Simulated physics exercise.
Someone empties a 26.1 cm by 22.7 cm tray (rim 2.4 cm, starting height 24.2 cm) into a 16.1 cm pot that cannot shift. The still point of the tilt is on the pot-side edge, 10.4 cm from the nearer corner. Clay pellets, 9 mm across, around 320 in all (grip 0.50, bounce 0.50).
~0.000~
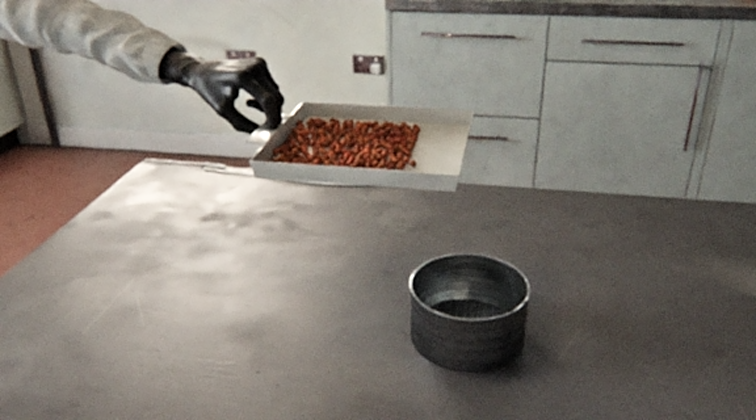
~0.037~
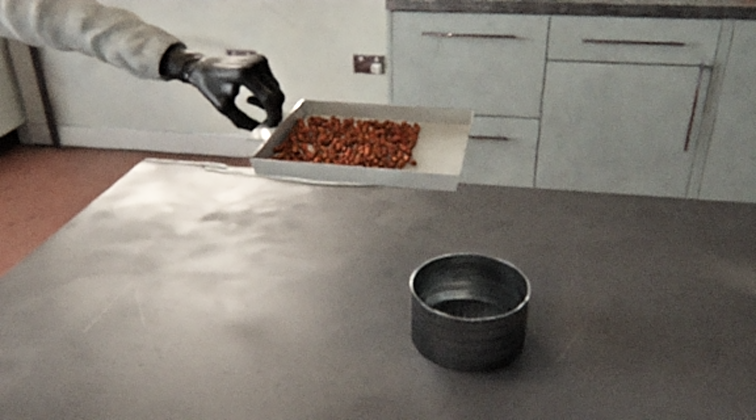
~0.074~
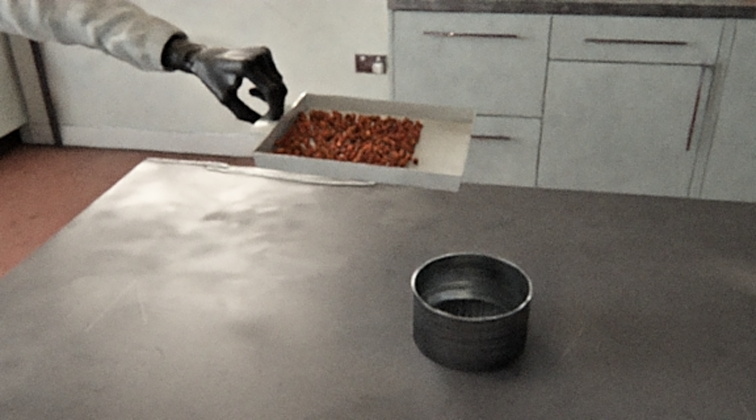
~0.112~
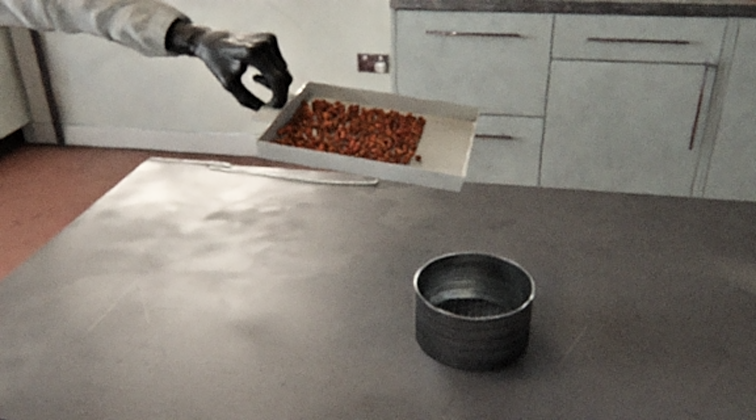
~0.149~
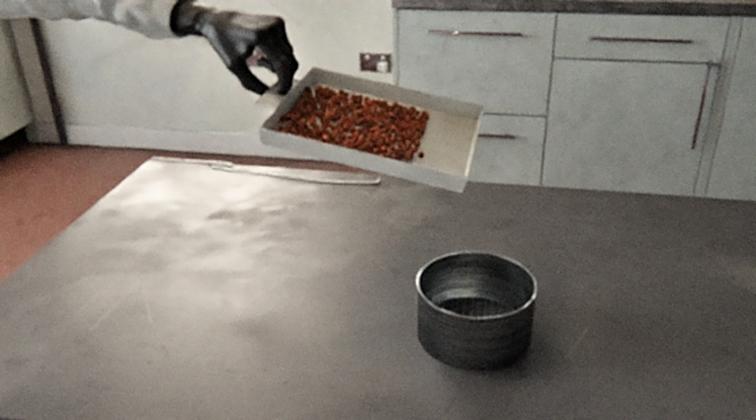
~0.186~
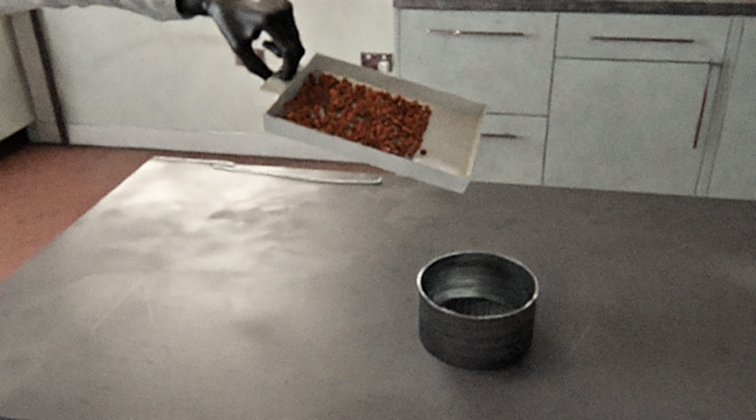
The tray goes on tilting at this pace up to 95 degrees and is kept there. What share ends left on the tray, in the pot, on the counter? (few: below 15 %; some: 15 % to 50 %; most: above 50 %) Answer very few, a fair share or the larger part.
Tray very few, pot the larger part, counter a fair share.
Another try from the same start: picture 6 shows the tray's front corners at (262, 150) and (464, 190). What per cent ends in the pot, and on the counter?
Pot 85, counter 15.
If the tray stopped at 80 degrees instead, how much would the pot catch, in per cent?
It would be near 35 per cent.
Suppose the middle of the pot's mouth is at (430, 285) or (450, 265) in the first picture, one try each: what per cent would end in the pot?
Some 25 and 30 per cent.
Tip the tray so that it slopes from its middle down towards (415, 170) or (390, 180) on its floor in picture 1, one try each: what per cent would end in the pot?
Some 95 and 70 per cent.
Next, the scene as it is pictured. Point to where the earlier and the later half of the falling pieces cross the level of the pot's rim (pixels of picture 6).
At about (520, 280), then at (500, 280).
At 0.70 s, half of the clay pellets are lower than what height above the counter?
About 24 cm.
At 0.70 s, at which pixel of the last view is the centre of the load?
Near (481, 165).
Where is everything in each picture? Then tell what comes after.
In the first frame, tray tilt 0 degrees, front corners at (254, 160) and (456, 174); middle of the pieces at (349, 145); pot at (469, 284).
In the second frame, tray tilt 1 degrees, front corners at (254, 158) and (456, 174); middle of the pieces at (350, 143).
In the third frame, tray tilt 3 degrees, front corners at (256, 151) and (459, 174); middle of the pieces at (352, 139).
In the fourth frame, tray tilt 7 degrees, front corners at (259, 140) and (462, 175), lowest corner right front; middle of the pieces at (355, 132).
In the fifth frame, tray tilt 11 degrees, front corners at (263, 127) and (465, 176), lowest corner right front; middle of the pieces at (358, 123).
In the sixth frame, tray tilt 16 degrees, front corners at (267, 114) and (468, 177), lowest corner right front; middle of the pieces at (361, 115); pot at (478, 282). The tray's pace is about 125 degrees a second.
After 0.50 s, tilt 55 degrees; the tray holds 100 %, the pot 0 %.
Then, at 0.70 s, tilt 80 degrees; the tray holds 75 %, the pot 0 %.
After 1.03 s, tilt 95 degrees; the tray holds 20 %, the pot 35 %.
In the end, at 2.2 s, tray 0 %, pot 60 %, counter 40 %.
